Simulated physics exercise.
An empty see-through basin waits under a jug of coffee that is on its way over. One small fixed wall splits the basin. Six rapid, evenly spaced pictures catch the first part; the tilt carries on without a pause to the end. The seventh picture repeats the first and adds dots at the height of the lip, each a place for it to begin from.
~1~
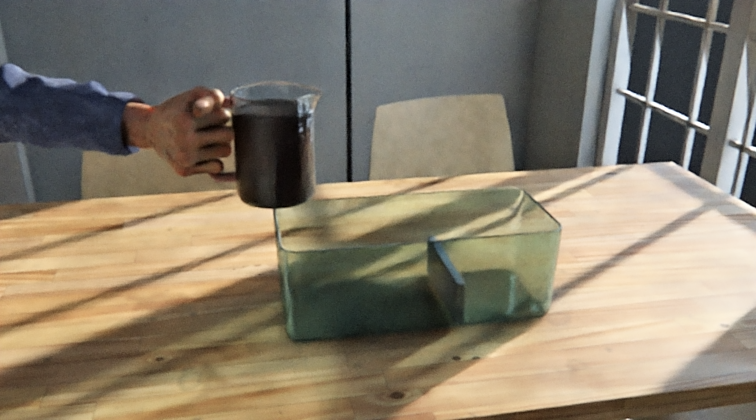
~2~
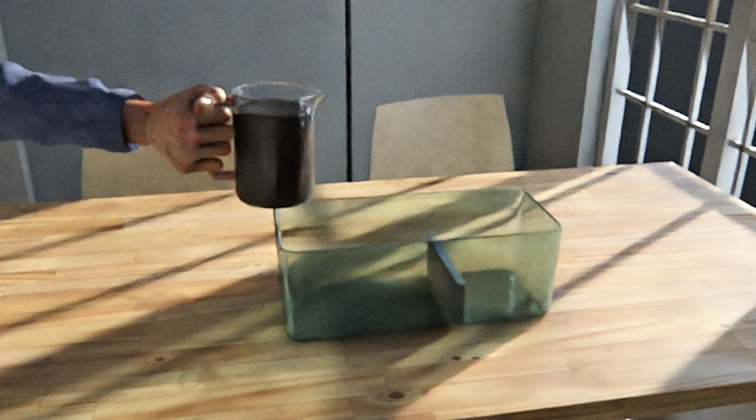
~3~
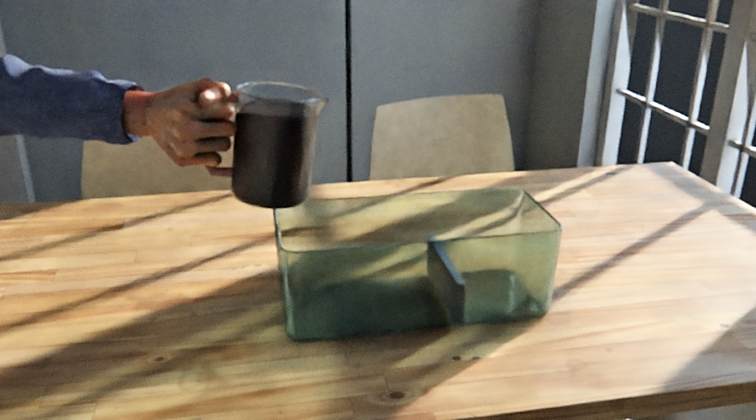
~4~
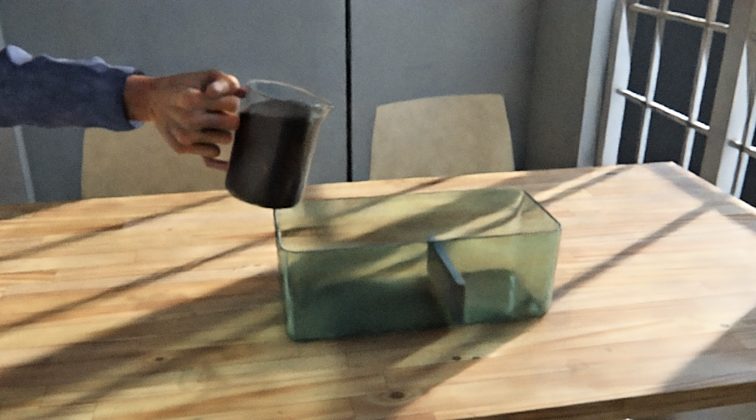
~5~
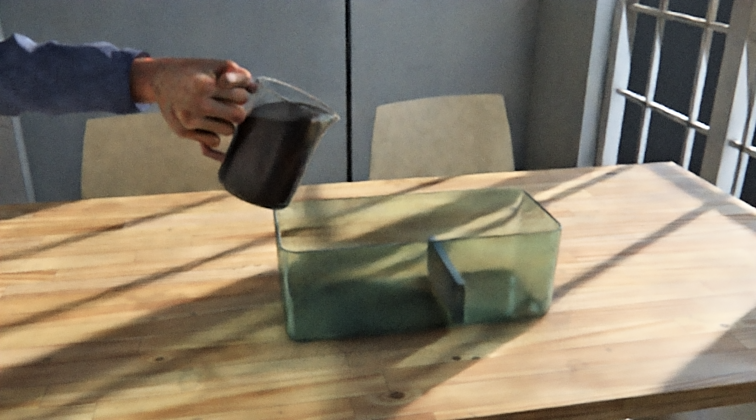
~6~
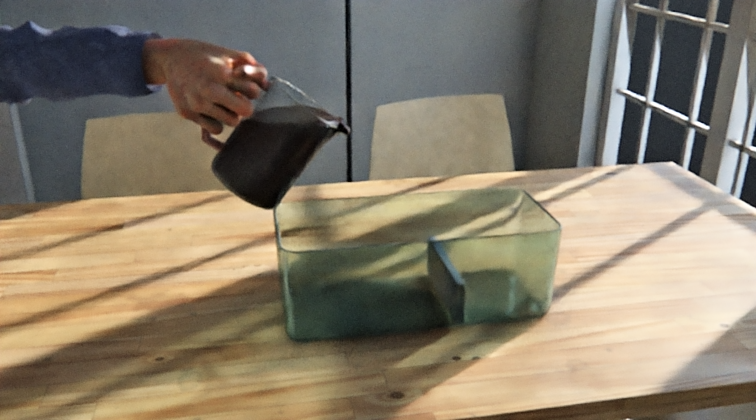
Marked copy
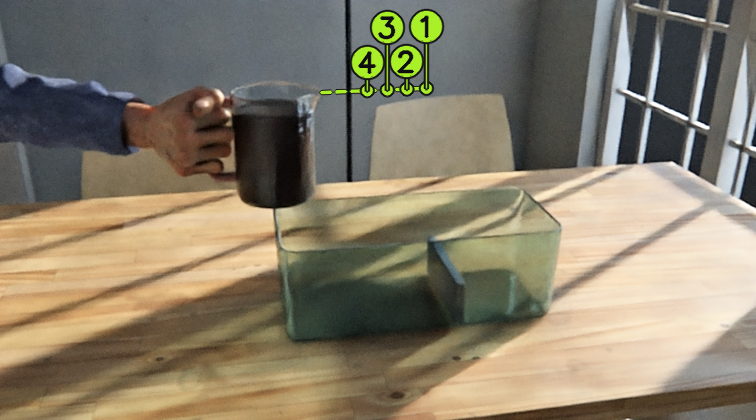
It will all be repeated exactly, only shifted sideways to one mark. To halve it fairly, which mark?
The best place is 3.
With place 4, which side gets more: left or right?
More ends on the left.
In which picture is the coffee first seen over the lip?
In picture 6.
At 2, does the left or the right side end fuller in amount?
The right side.
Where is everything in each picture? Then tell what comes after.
Upright, lip at (321, 92); basin from (287, 339) to (548, 312); top of the wall at (445, 258); nothing has left yet, in the first picture.
Upright, lip at (323, 94); nothing has left yet, in the second picture.
Tipped about 7°, lip at (327, 98); nothing has left yet, in the third picture.
Tipped about 15°, lip at (333, 106); nothing has left yet, in the fourth picture.
Tipped about 26°, lip at (339, 117); nothing has left yet, in the fifth picture.
Tipped about 38°, lip at (343, 131); coffee is over the lip, down to (343, 131), in the sixth picture.
In lime, 1 at (426, 88); 2 at (406, 89); 3 at (387, 89); 4 at (367, 90).
With 1, about 3 % ends left of the wall and 94 % right of it.
With 2, about 9 % ends left of the wall and 89 % right of it.
With 3, about 45 % ends left of the wall and 54 % right of it.
With 4, about 94 % ends left of the wall and 4 % right of it; 3 % is lost outside.
